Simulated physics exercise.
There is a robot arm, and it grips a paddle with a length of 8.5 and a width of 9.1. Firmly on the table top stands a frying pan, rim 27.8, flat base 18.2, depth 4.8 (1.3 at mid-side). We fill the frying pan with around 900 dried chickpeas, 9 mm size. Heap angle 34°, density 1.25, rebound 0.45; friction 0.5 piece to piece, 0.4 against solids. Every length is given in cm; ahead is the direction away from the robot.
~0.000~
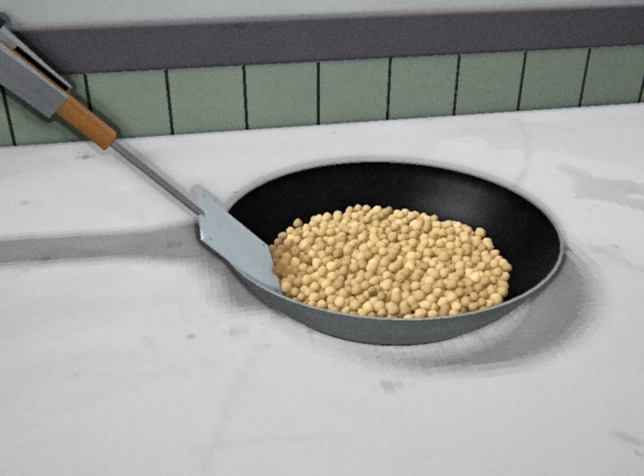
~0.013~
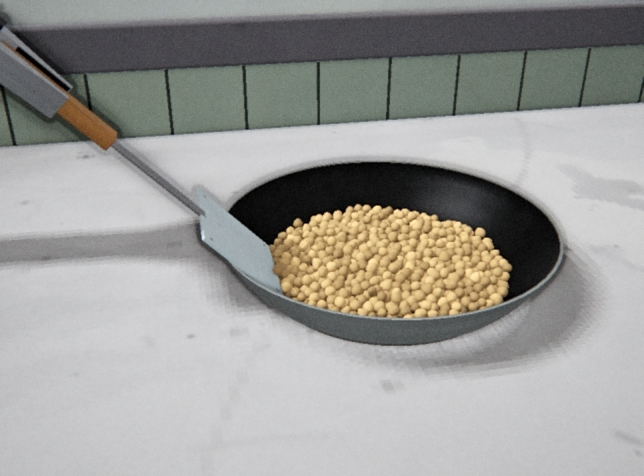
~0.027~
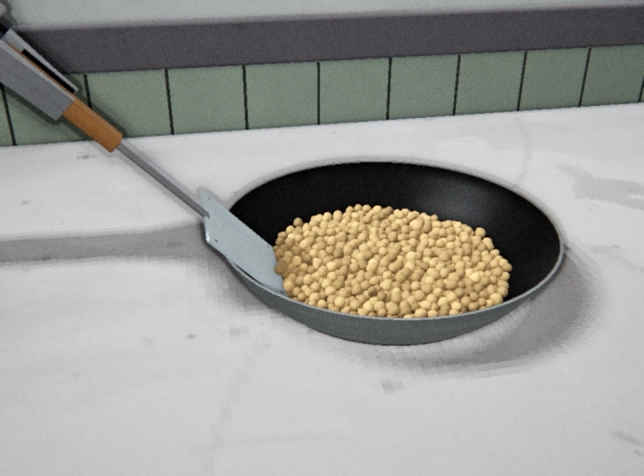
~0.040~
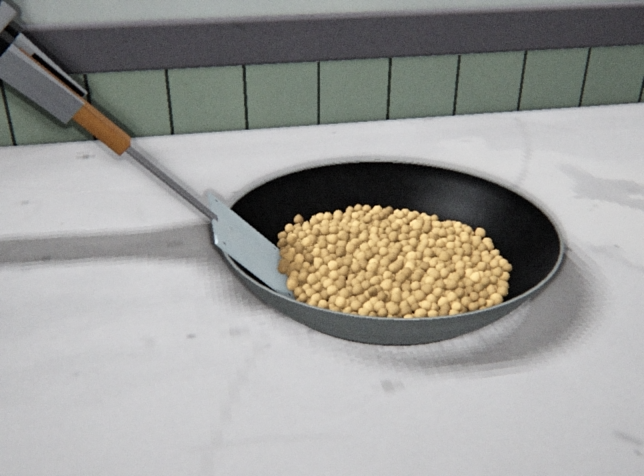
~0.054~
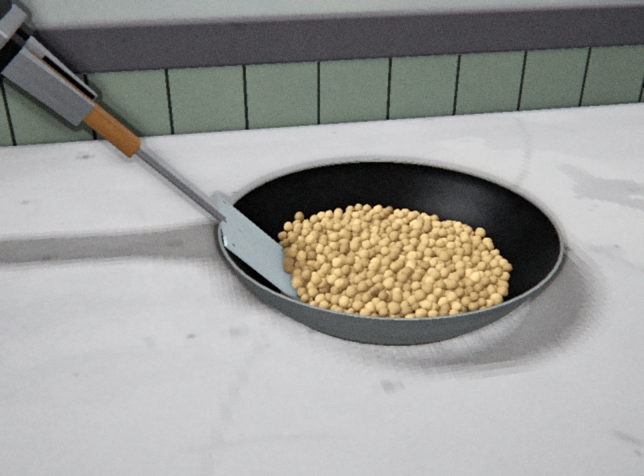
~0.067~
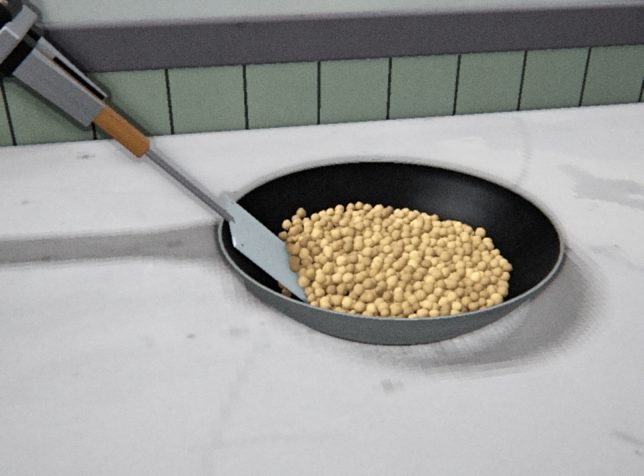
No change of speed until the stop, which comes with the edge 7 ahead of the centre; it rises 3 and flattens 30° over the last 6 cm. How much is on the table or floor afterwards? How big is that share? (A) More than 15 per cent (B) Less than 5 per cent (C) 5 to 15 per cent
B, less than 5 per cent.
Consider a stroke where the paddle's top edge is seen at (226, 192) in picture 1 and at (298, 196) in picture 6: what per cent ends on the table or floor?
About 10 per cent.
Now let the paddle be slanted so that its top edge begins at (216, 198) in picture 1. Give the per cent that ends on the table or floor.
Some 0 per cent.
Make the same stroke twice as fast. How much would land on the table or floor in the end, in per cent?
5 per cent, roughly.
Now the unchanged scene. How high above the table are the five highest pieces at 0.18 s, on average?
Height: Approx. 4 cm.
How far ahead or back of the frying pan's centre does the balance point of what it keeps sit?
About 4.5 centimetres ahead.
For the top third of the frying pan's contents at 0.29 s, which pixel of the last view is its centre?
Roughly pixel (445, 235).
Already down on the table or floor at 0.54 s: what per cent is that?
It comes to some 0 in a hundred.
After 0.18 s, sloping 47°, highest piece 4 above the table; 900 in the frying pan.
After 0.29 s, sloping 35°, highest piece 5 above the table; 900 in the frying pan.
After 0.54 s, sloping 17°, highest piece 5 above the table; 899 in the frying pan, 1 on the table or floor.
After 1.59 s, sloping 17°, highest piece 5 above the table; 899 in the frying pan, 1 on the table or floor.
At rest, 899 in the frying pan, 1 on the table or floor. That is 0 % on the table or floor.
